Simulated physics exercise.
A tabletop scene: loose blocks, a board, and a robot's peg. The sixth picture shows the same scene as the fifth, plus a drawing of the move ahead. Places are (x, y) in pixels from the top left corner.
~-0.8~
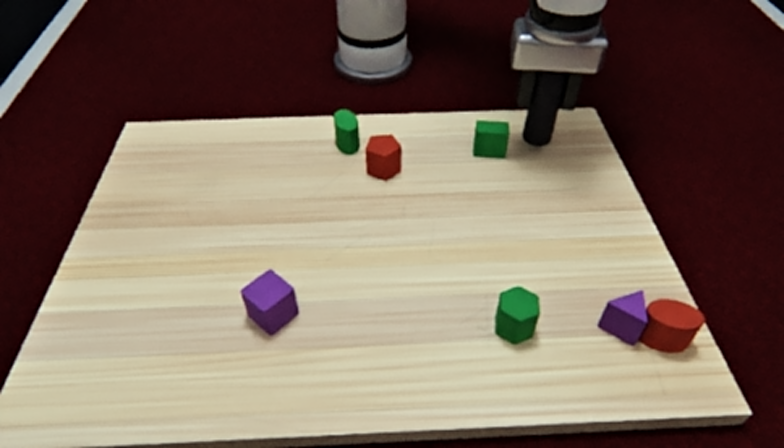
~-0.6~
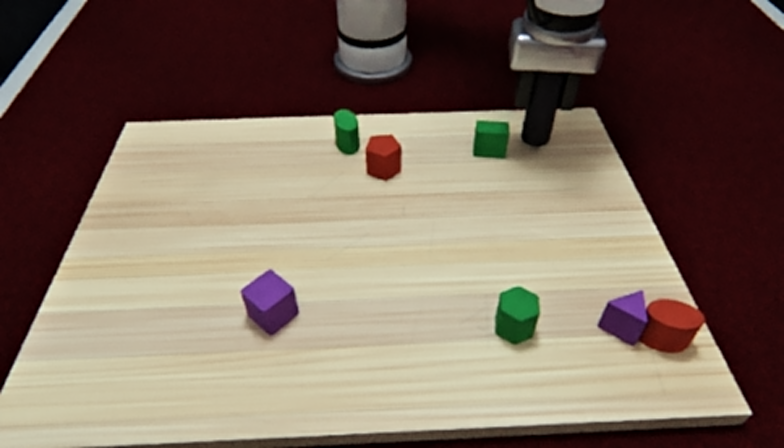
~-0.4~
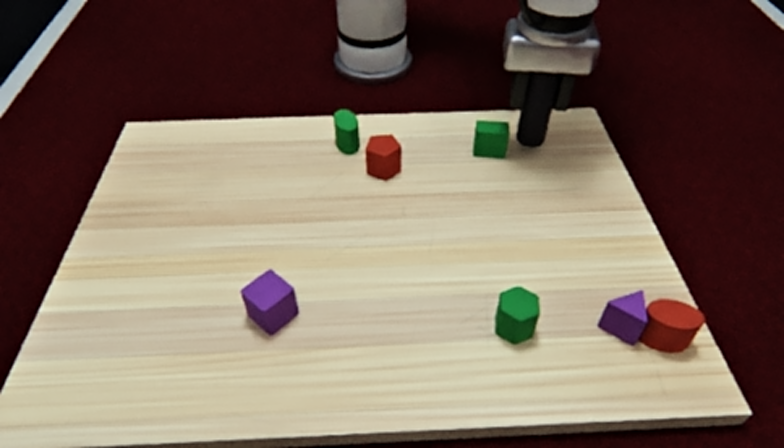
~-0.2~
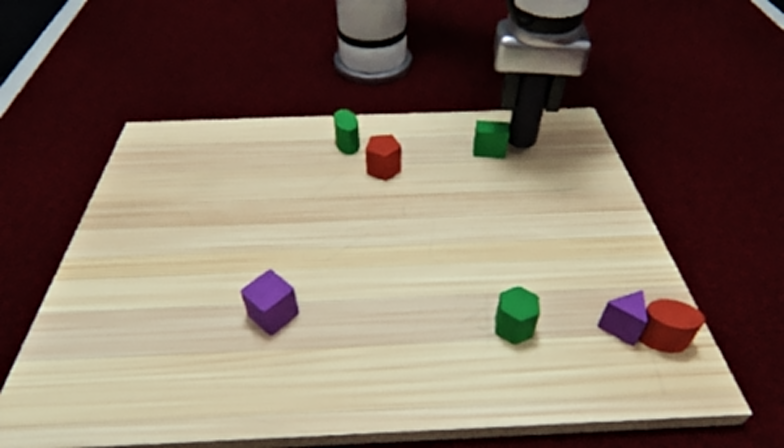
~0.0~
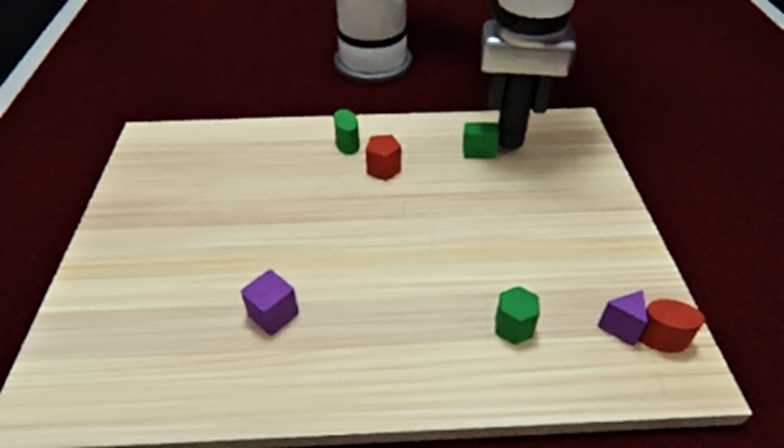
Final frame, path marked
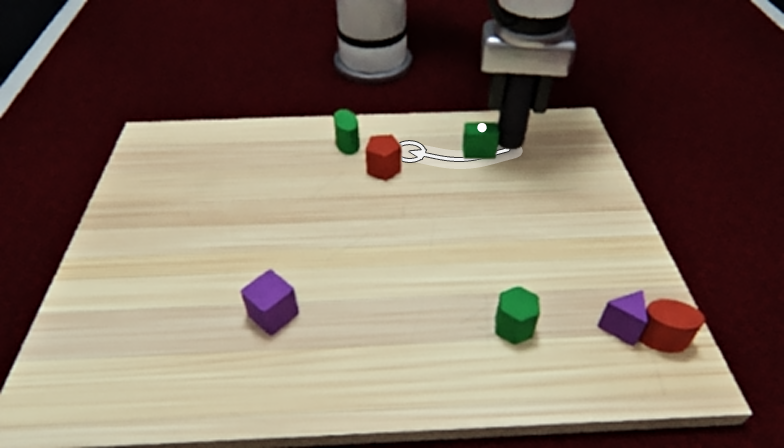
The robot's black peg moves left and pushes the green rectangular block slightly left.
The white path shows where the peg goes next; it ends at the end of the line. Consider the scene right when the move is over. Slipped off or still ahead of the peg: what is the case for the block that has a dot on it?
Still in front.
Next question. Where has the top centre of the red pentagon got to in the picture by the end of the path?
For the centre of its top, I'd go with (358, 150).
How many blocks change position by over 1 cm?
Blocks displaced: 2.
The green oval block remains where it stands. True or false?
It is true.
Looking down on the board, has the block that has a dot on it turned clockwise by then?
Short answer: No.
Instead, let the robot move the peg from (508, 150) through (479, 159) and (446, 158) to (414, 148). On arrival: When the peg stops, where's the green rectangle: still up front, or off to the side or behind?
Ahead.
The line goes from (508, 150) through (477, 158) and (443, 158) to (410, 151); the dot is on the green rectangle.
What follows on the original path. One third of the way, peg (478, 149); green rectangle (449, 133).
Two thirds of the way, peg (443, 150); green rectangle (413, 135).
At the end, peg (410, 143); green oval block unmoved; red pentagon (358, 150), turned 15° anticlockwise; green rectangle (381, 135), turned 35° anticlockwise.
